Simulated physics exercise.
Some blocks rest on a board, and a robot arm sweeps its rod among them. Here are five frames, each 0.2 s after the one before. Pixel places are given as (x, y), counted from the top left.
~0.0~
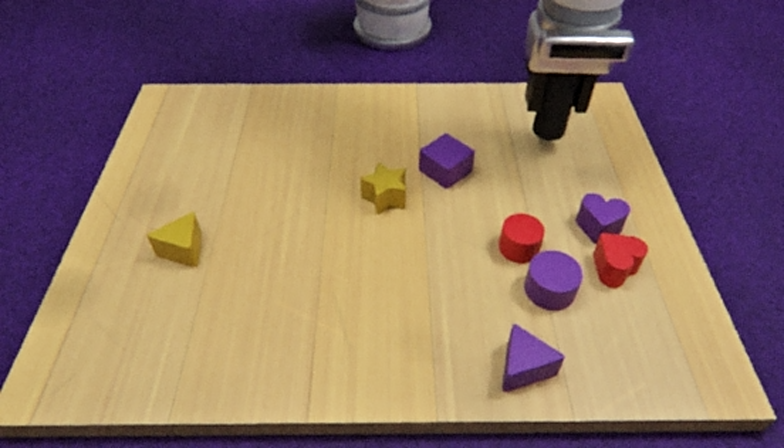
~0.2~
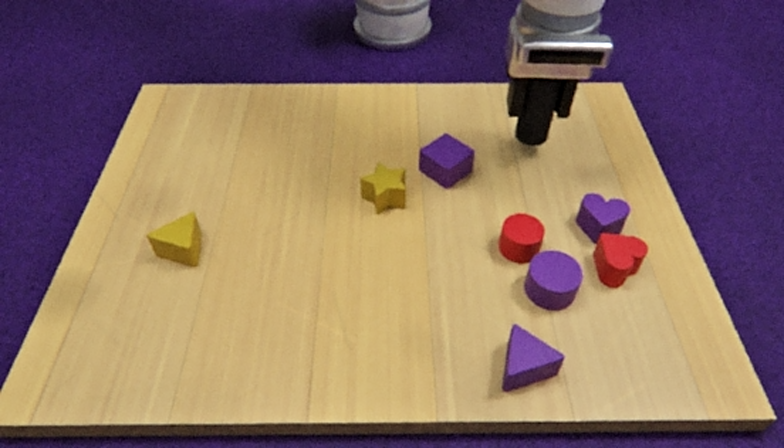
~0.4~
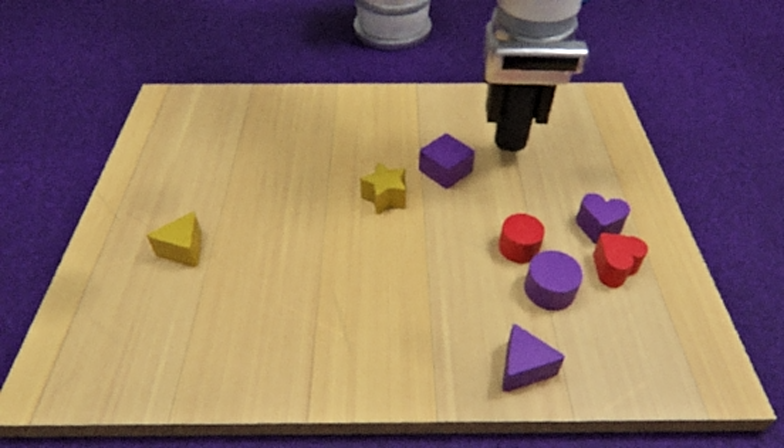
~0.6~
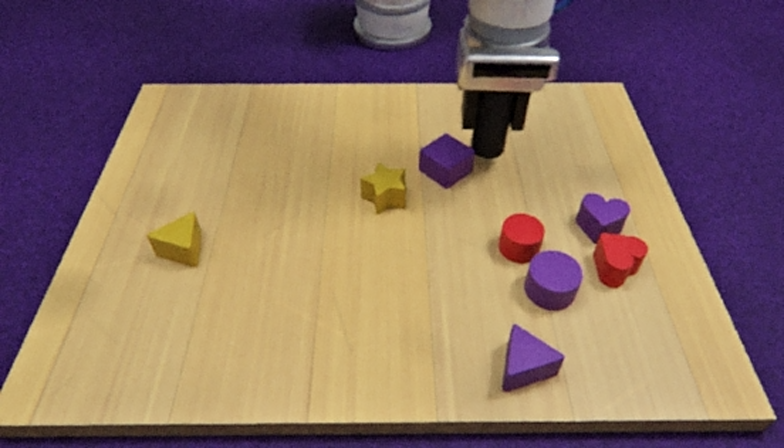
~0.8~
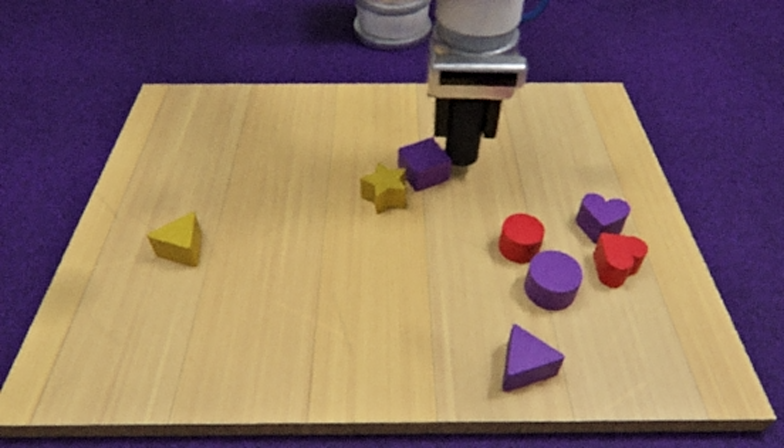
A robot arm's black rod moves left along the far side of a wooden board scattered with yellow, red and purple blocks, then pushes the purple square block a short way left, close to the yellow star block.
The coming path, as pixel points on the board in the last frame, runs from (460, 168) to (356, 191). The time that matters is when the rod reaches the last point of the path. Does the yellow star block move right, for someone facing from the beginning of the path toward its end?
No - that is not the case.
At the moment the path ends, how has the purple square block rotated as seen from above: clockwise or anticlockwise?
It spins with the clock.
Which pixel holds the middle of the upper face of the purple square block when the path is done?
Expect it around (321, 158).
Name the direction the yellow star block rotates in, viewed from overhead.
Watching from overhead, you'd notice the yellow star block rotating counter-clockwise.
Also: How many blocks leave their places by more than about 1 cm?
Total moved: Two.
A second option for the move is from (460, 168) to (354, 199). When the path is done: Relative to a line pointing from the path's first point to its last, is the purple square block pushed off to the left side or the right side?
Towards the right-hand side.
On the path given first. One third of the way, rod at (426, 162); yellow star block at (363, 185), turned 45° anticlockwise; purple square block at (388, 156), turned 20° clockwise.
Two thirds of the way, rod at (391, 170); yellow star block at (351, 187), turned 80° anticlockwise; purple square block at (353, 158), turned 40° clockwise.
At the end, rod at (355, 179); yellow star block at (335, 198), turned 115° anticlockwise; purple square block at (321, 158), turned 70° clockwise.
